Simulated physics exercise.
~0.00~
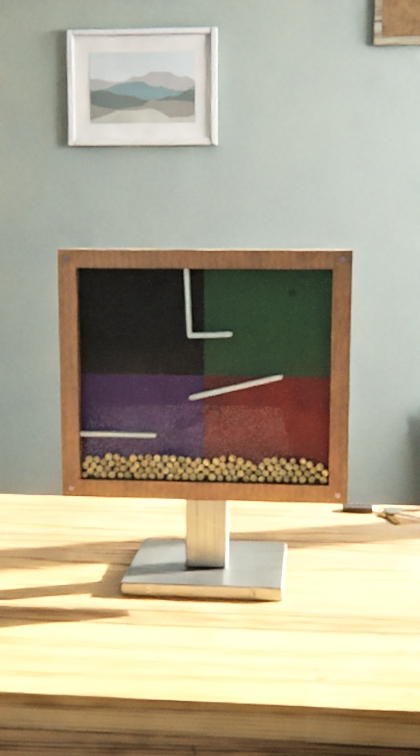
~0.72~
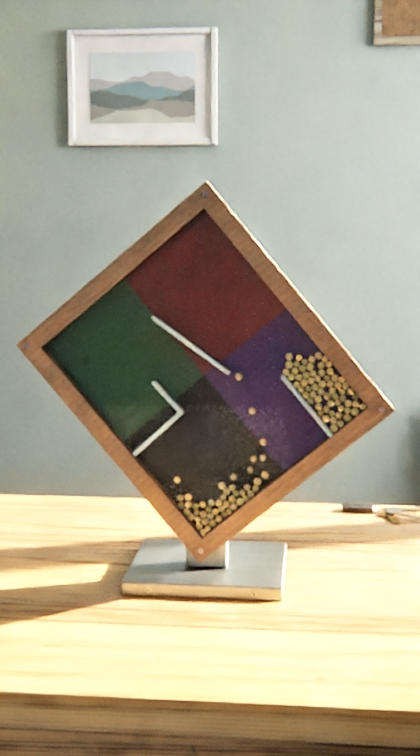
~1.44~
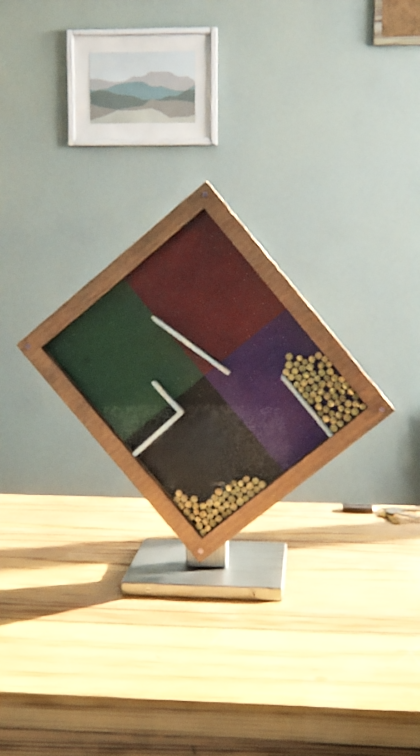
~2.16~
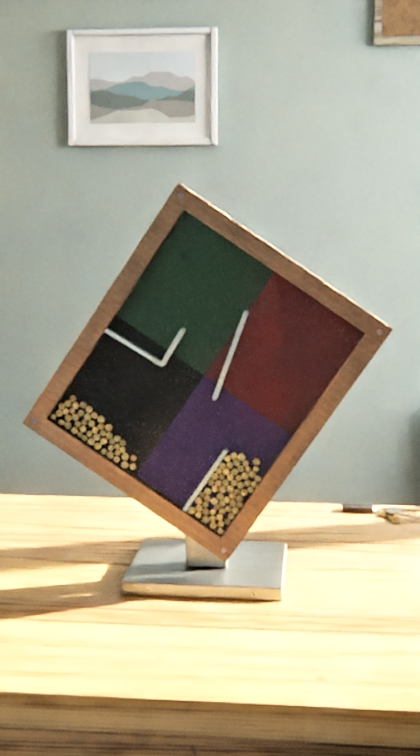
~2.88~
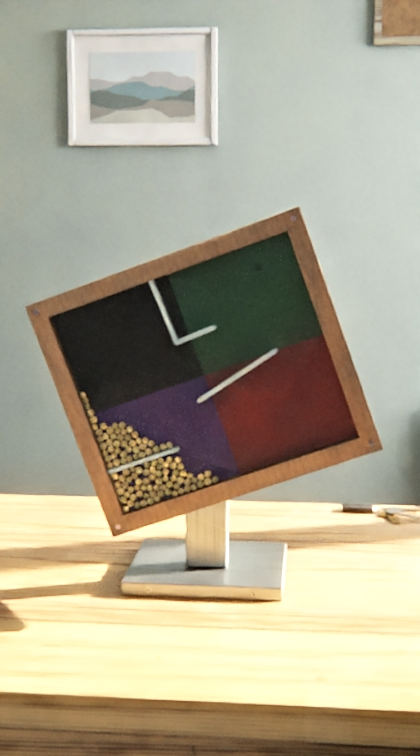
A wooden-framed shadow box of soya beans turns anticlockwise on its stand, splitting the beans between the purple and black quarters, then swings partway back clockwise. It ends still and tilted, with nearly all the beans piled in the purple quarter at lower left.
